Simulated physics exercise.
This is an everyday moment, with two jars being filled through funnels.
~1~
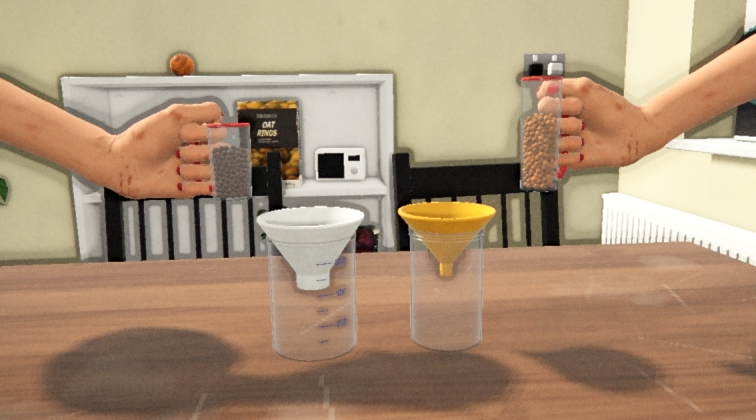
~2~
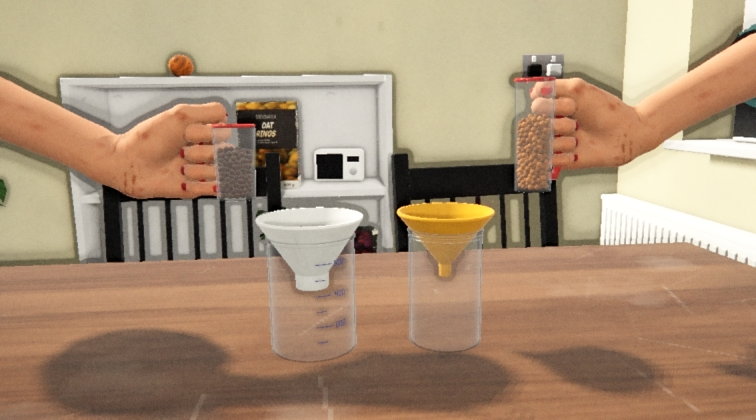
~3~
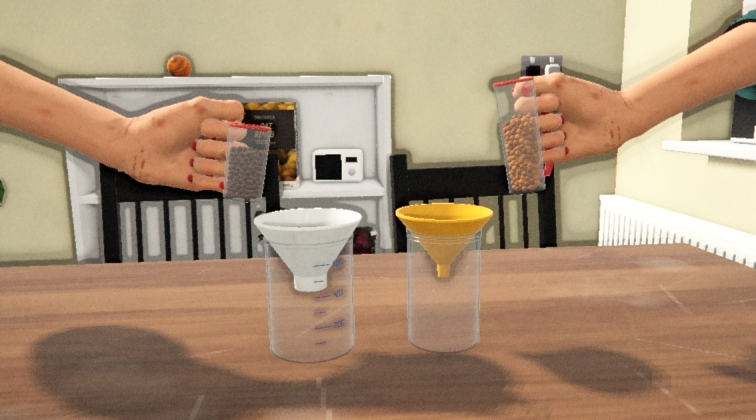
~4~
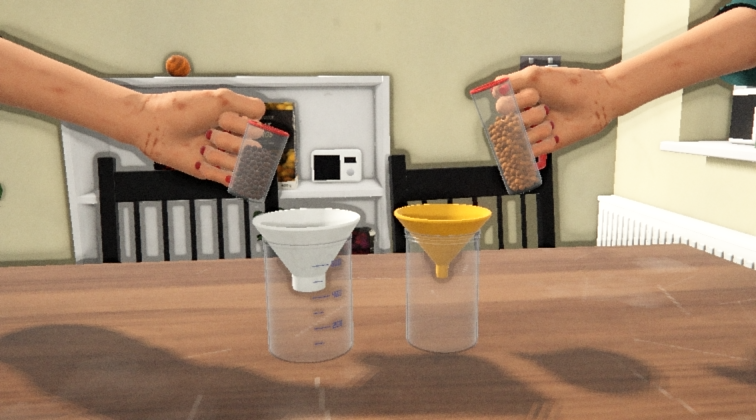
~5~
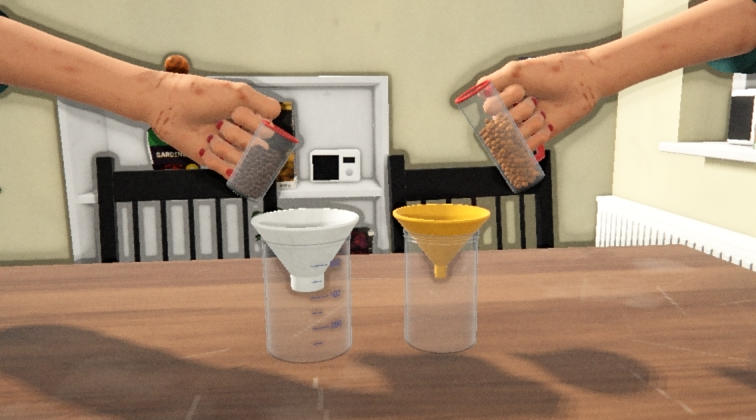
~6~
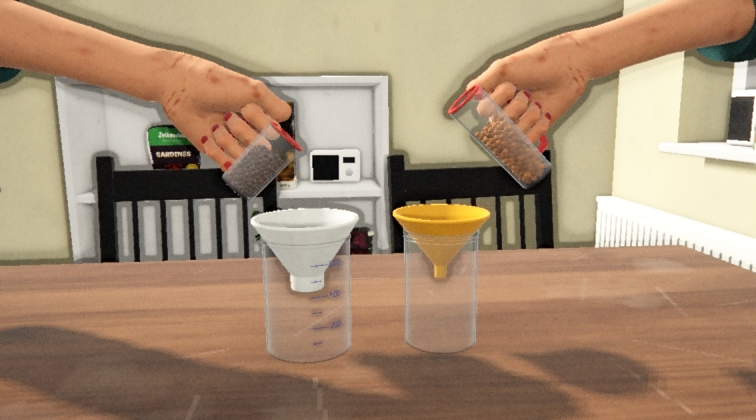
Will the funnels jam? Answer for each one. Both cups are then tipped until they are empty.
Left: No, it flows; right: Yes, it jams.
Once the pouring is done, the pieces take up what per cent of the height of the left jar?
Reading: Around 10 %.
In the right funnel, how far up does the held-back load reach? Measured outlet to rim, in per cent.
It gets to around 85 percent.
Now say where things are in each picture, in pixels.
Left funnel at (311, 225), outlet at (313, 285), about 5 pieces wide; left cup at (231, 162), holding chocolate balls; right funnel at (446, 219), outlet at (446, 275), under two pieces wide; right cup at (540, 135), holding cereal balls, in the first picture.
Left cup at (235, 162), upright; right cup at (534, 136), upright, in the second picture.
Left cup at (246, 163), tipped 9°; right cup at (521, 137), tipped 9°, in the third picture.
Left cup at (257, 163), tipped 21°; right cup at (508, 137), tipped 21°, in the fourth picture.
Left cup at (262, 162), tipped 33°; right cup at (501, 138), tipped 33°, in the fifth picture.
Left funnel at (306, 227), outlet at (308, 287); left cup at (262, 162), tipped 45°; right funnel at (441, 221), outlet at (440, 277); right cup at (501, 138), tipped 45°, in the sixth picture.
Then, 0.38 s after the last picture, left, all still in the cup; right, all still in the cup.
Then, 0.78 s after the last picture, left, nearly all still in the cup, a stray few in or over the funnel; right, all still in the cup.
Then, 1.25 s after the last picture, left, a stray few still in the cup, about a third in or over the funnel, about two thirds down in the jar; right, about half still in the cup, about half in or over the funnel, a stray few down in the jar.
At rest, left, all down in the jar; right, nearly all stuck in the funnel, a stray few down in the jar.
